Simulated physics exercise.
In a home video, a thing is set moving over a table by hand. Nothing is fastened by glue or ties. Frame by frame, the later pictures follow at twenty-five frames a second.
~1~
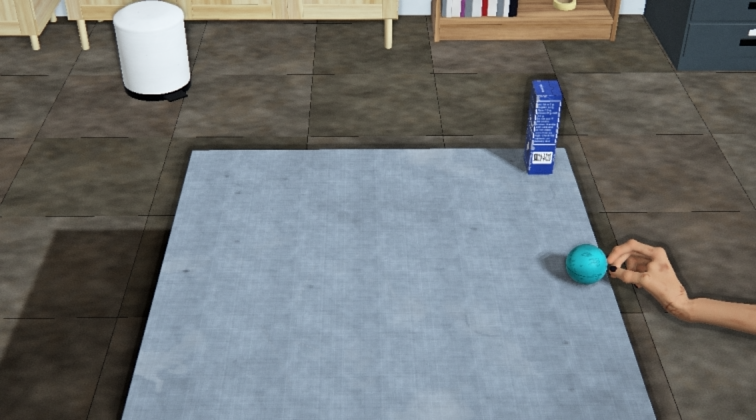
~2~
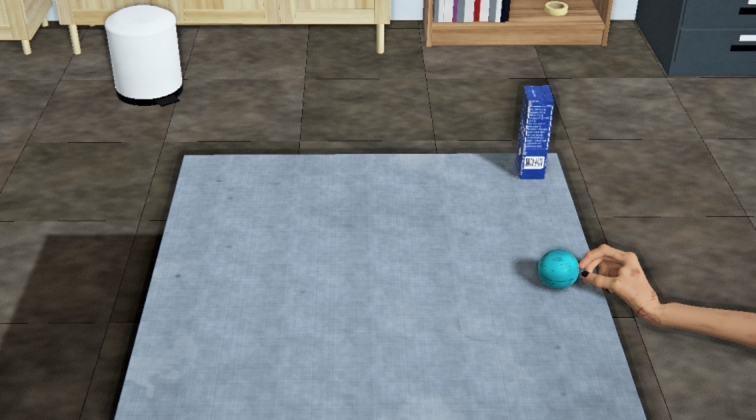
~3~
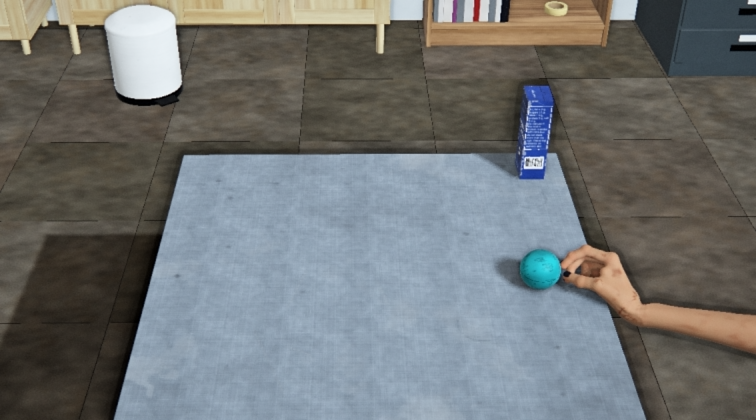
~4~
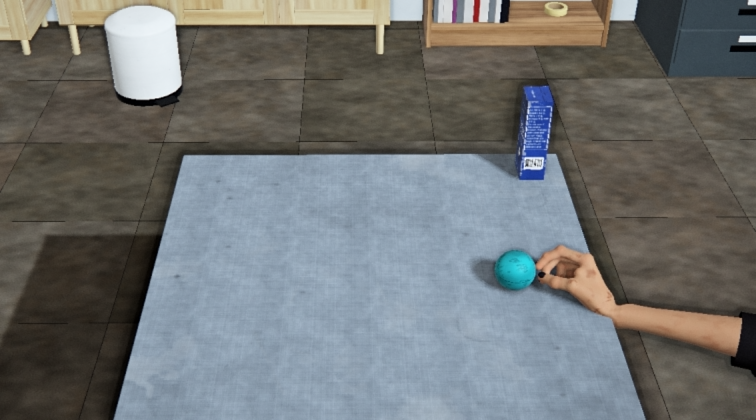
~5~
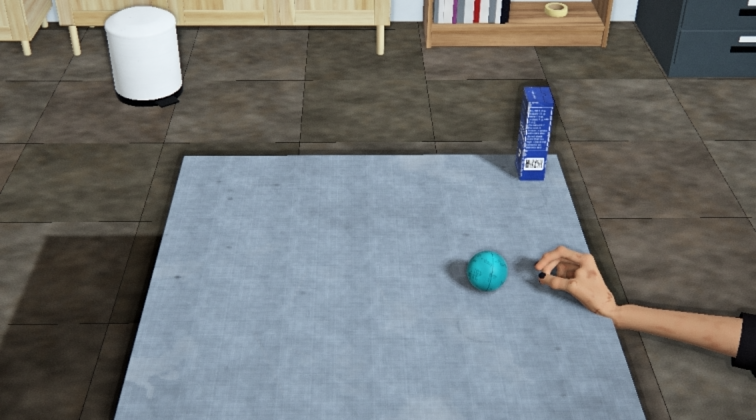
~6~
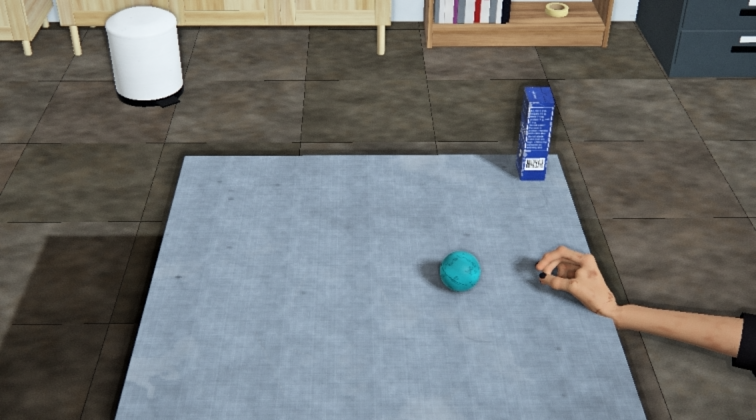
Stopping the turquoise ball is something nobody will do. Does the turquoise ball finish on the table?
No, it finishes off the table.
Then, 0.20 s later than the last frame, turquoise ball moved well along near (328, 272).
Then, 0.50 s later than the last frame, turquoise ball moved well along near (152, 274).
Then, 0.70 s later than the last frame, turquoise ball now off the table.
Then, 1.00 s later than the last frame, things are still on the move.
When it is over, off the table, turquoise ball.
